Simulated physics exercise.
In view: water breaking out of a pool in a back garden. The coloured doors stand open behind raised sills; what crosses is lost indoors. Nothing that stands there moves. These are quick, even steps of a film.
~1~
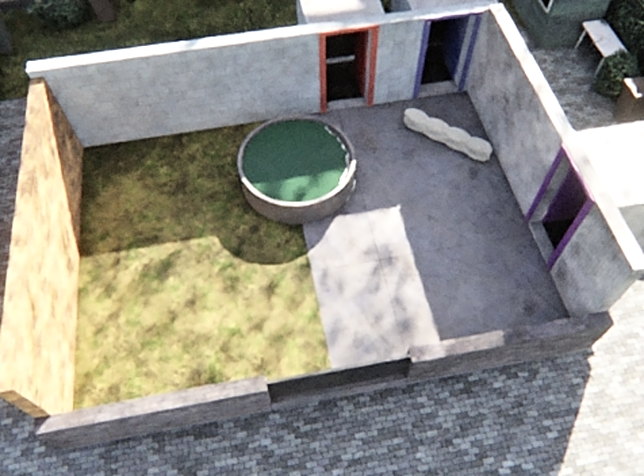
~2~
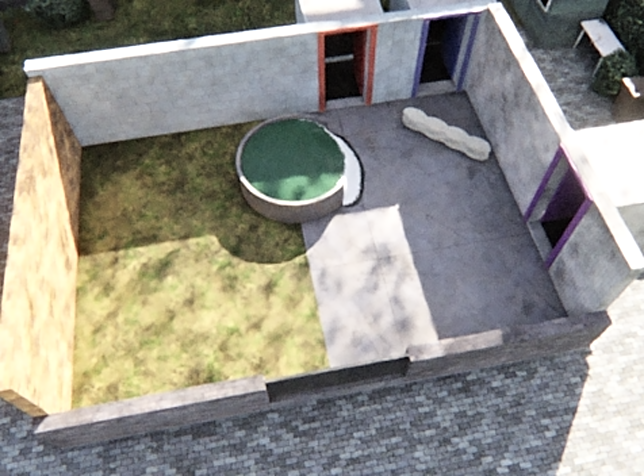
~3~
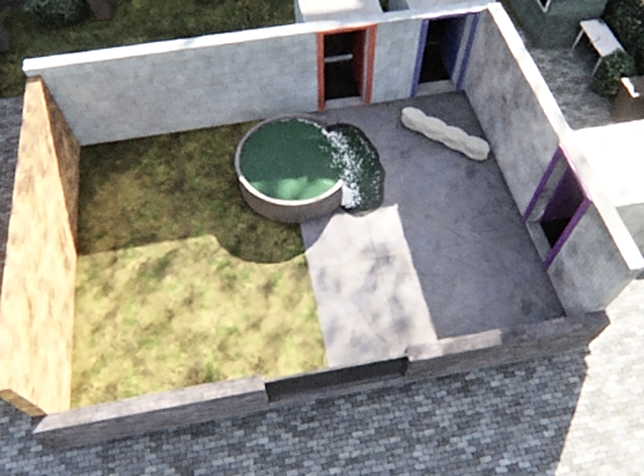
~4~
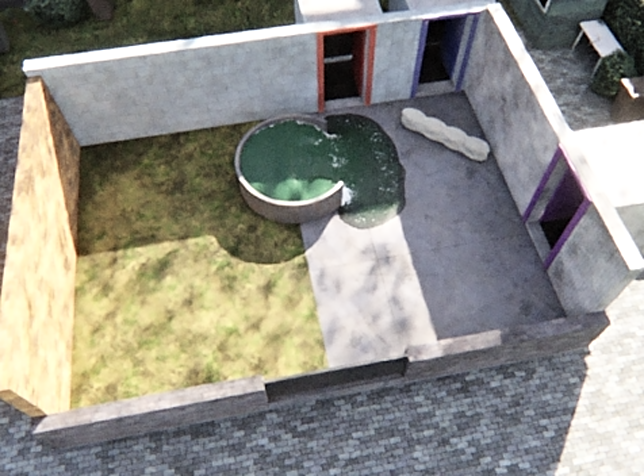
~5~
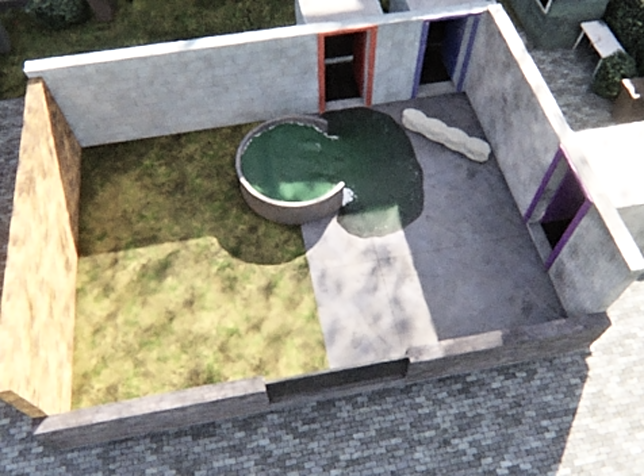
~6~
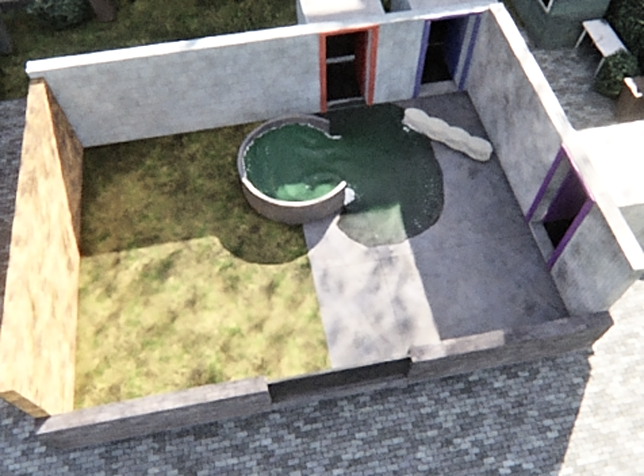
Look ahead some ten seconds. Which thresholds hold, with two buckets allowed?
One by one: The purple door floods; the blue door holds within the limit; the red door floods.
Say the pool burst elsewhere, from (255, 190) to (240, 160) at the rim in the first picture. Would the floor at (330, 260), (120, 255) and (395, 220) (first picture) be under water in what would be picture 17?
In turn: Not flooded, awash, not flooded.
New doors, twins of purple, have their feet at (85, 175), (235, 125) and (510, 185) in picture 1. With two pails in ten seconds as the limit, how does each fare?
In turn: Is under, takes less, lets more in.
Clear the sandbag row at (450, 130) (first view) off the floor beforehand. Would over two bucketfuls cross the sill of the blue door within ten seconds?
The blue one floods.
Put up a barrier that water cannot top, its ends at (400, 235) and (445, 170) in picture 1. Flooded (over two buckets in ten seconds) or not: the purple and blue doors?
In short: The purple one lets less in, the blue one lets less in.
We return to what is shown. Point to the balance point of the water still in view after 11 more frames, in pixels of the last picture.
Roughly at (382, 172).
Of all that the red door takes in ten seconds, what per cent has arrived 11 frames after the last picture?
About 25 per cent.
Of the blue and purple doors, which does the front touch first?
The blue-painted one.
A moment on, water covers 20 % of the floor; the purple door not reached, the blue door wet at the sill, nothing in, the red door under two buckets in.
Next, water covers 30 % of the floor; the purple door under two buckets in, the blue door wet at the sill, nothing in, the red door under two buckets in.
Then, water covers 30 % of the floor; the purple door over two buckets in, the blue door wet at the sill, nothing in, the red door over two buckets in.
Later, water covers 50 % of the floor; the purple door over two buckets in, the blue door under two buckets in, the red door over two buckets in.
In the end, water covers 75 % of the floor; the purple door over two buckets in, the blue door under two buckets in, the red door over two buckets in.
